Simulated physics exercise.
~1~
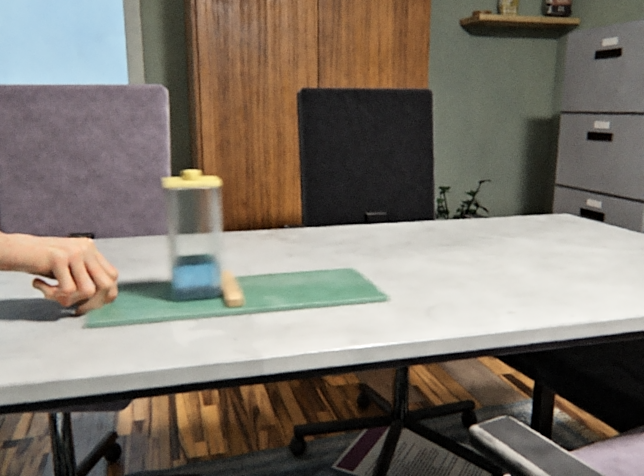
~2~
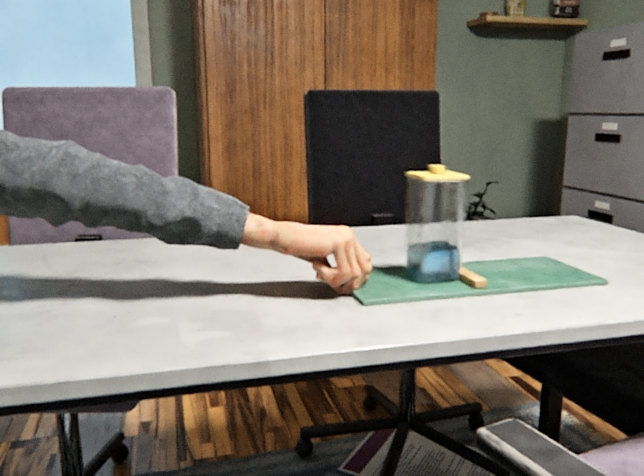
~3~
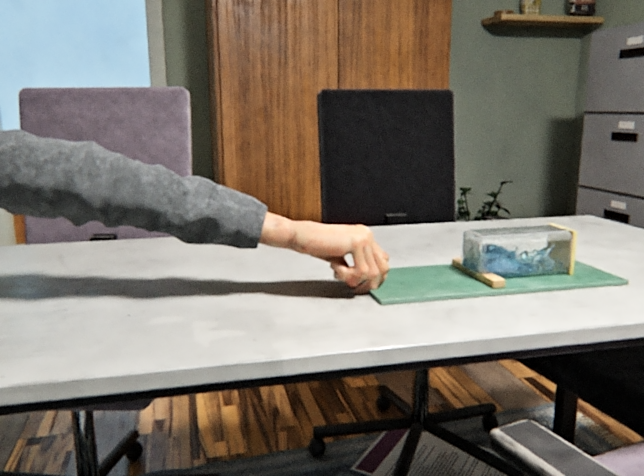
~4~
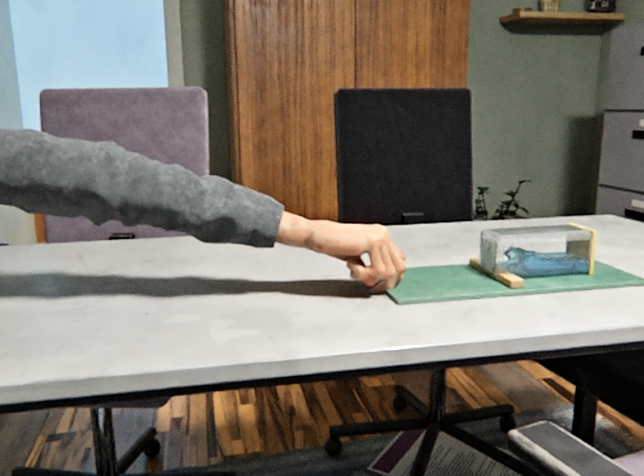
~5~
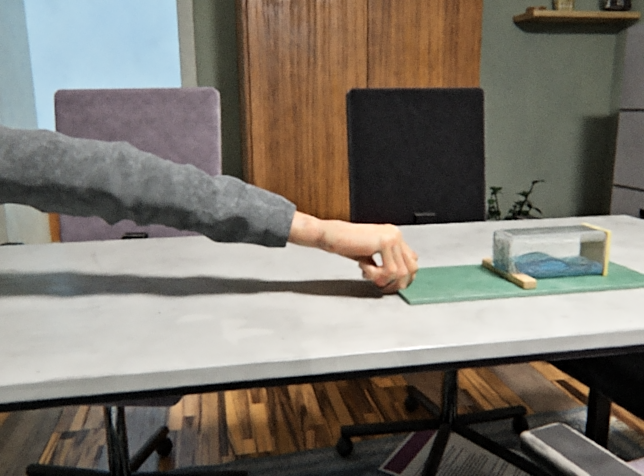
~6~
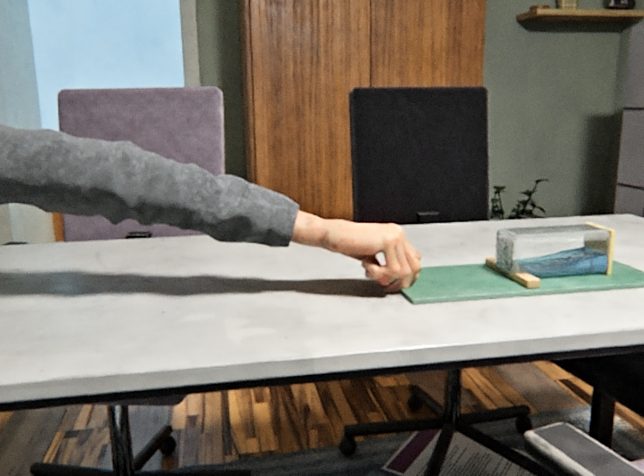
A hand slides a green board rightward and stops, and the clear water container topples onto its side.
